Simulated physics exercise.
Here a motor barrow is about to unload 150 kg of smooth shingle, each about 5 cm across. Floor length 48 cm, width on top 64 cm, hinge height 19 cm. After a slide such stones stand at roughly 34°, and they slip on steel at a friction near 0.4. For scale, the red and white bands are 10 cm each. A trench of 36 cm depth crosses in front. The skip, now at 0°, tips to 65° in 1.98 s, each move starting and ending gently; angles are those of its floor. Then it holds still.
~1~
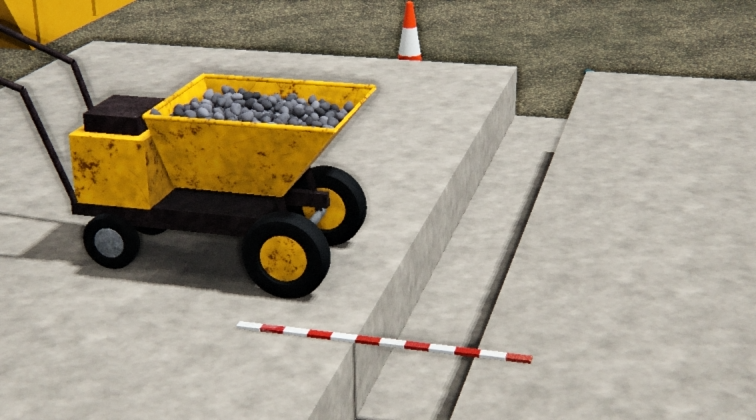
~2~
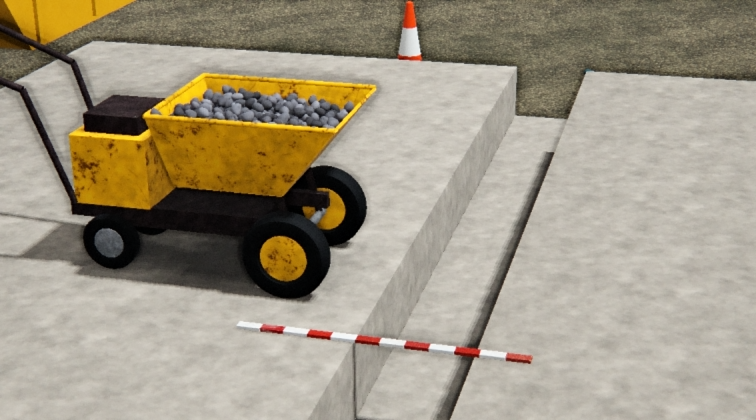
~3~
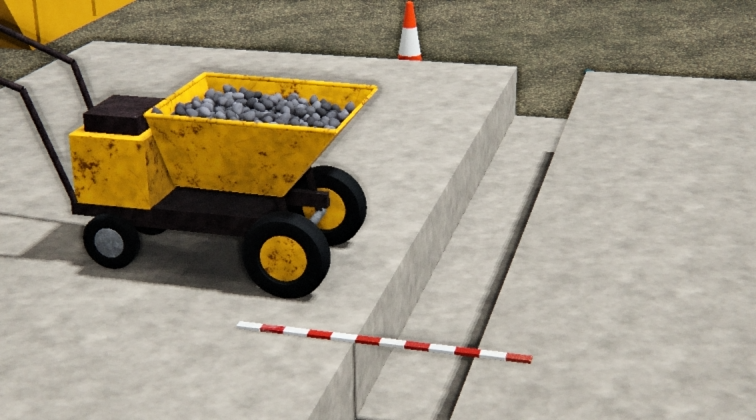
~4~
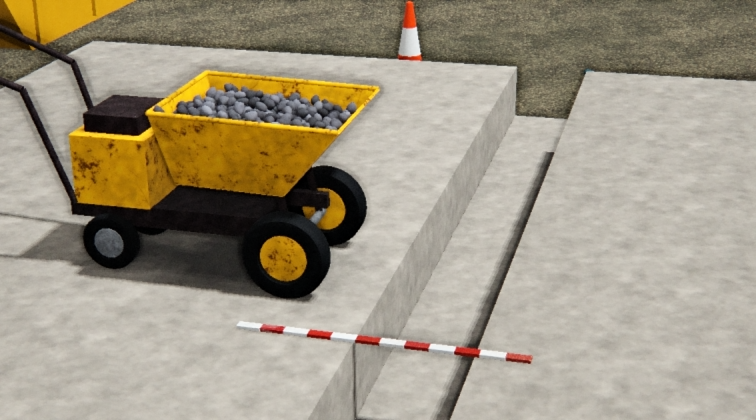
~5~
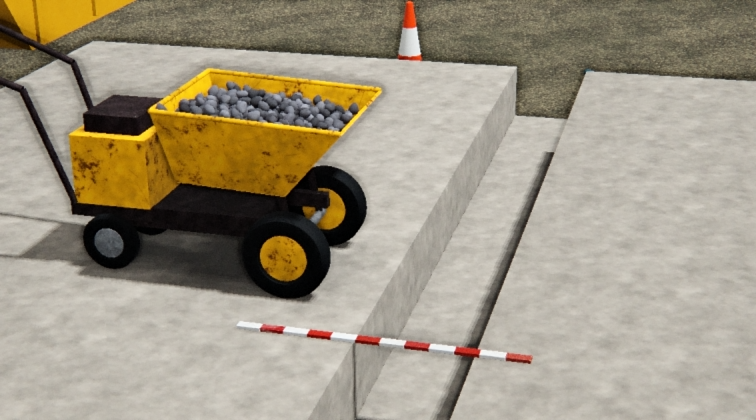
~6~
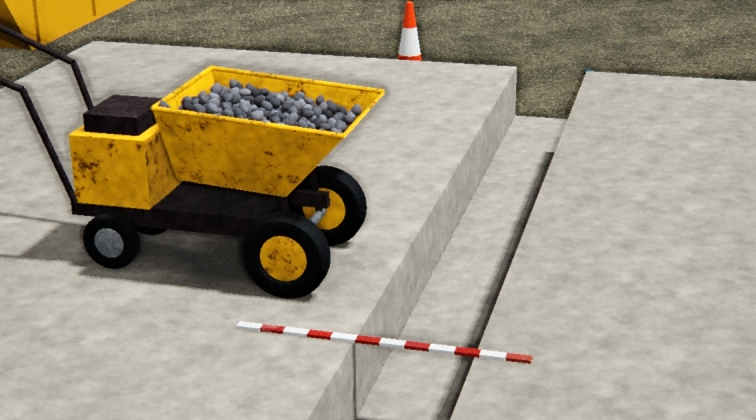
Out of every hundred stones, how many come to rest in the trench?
About 79 per cent.
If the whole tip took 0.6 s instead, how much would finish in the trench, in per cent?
In that case some 50 per cent.
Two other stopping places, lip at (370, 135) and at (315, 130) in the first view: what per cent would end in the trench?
About 50 and 95 per cent.
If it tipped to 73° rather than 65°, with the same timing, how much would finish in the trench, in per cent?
Then about 80 per cent.
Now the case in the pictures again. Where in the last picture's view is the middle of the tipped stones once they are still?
Near (473, 341).
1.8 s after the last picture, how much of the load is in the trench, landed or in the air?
Some 35 per cent.
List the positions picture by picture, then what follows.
In the first picture, the skip is at 0°, its lip at (334, 131); the top of the load is at (240, 102).
In the second picture, the skip is at 0°, its lip at (334, 132); the top of the load is at (240, 102).
In the third picture, the skip is at 1°, its lip at (336, 132); the top of the load is at (241, 101).
In the fourth picture, the skip is at 2°, its lip at (338, 133); the top of the load is at (243, 100).
The fifth picture shows lip at (340, 135), floor tilted 3°, highest stones at (242, 98).
In the sixth picture, the skip is at 4°, its lip at (344, 136); the top of the load is at (240, 95).
Then, 1.2 s after the last picture the floor is at 55°, 98 % in the skip, 2 % in the trench; the foremost stones are at (452, 229).
Then, 1.8 s after the last picture the floor is at 65°, 51 % in the skip, 36 % in the trench, 13 % past the trench; the foremost stones are at (590, 307).
Then, 2.1 s after the last picture the floor is at 65°, 28 % in the skip, 52 % in the trench, 21 % past the trench; the foremost stones are at (635, 317).
Then, 4.1 s after the last picture the floor is at 65°, 0 % in the skip, 79 % in the trench, 21 % past the trench; the foremost stones are at (653, 333).
